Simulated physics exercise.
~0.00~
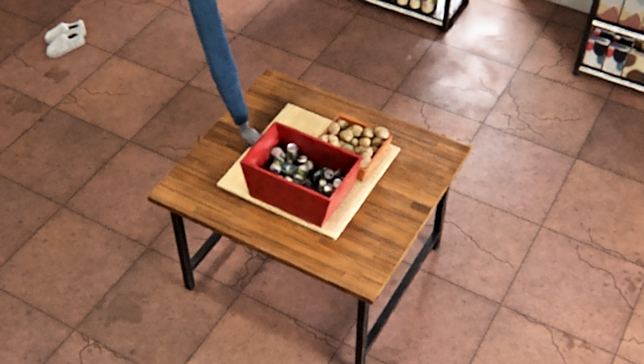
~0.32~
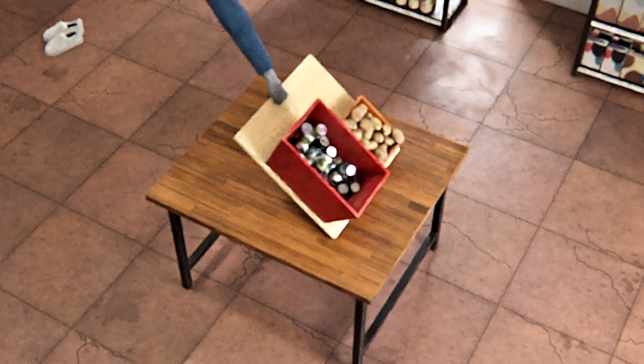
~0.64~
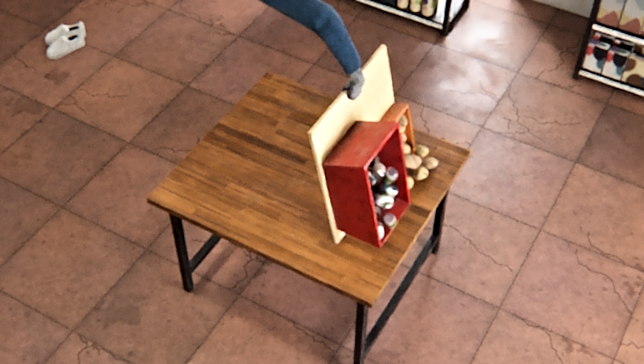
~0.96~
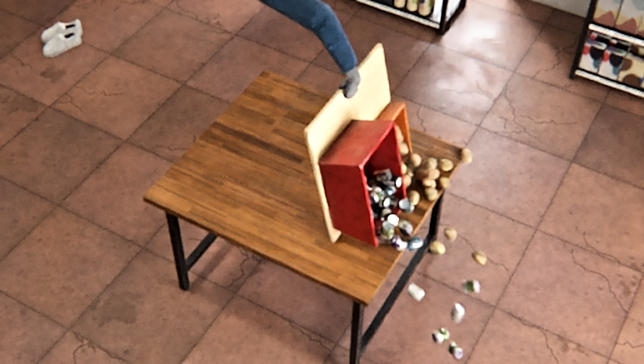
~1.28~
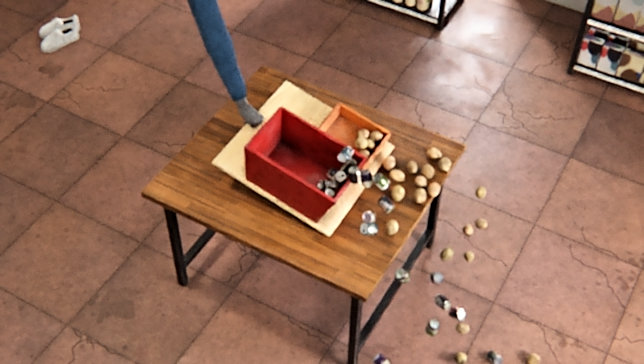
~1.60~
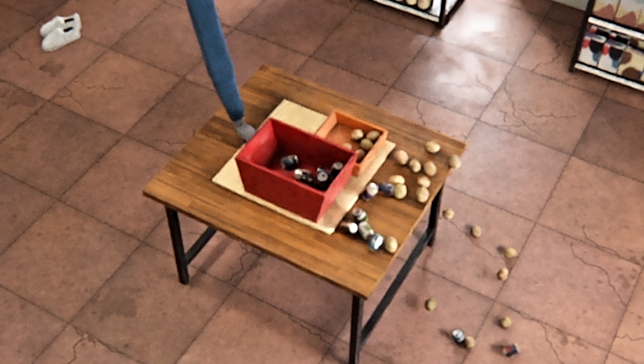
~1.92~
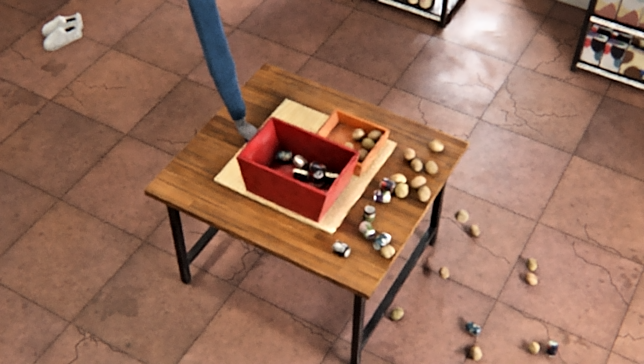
To begin with, a red tub of mini cans and an orange tub of small round brown pieces sit on a pale board on a wooden table, with a blue-sleeved arm reaching to the board's edge. The arm lifts that side, tipping the board and both tubs over to the right until they stand almost upright. Cans and brown pieces spill onto the tabletop and drop to the tiled floor. The arm then lowers the board flat again as pieces scatter across the tiles. Finally, some cans remain in the red tub and a few pieces in the orange one, while the rest lie strewn about.
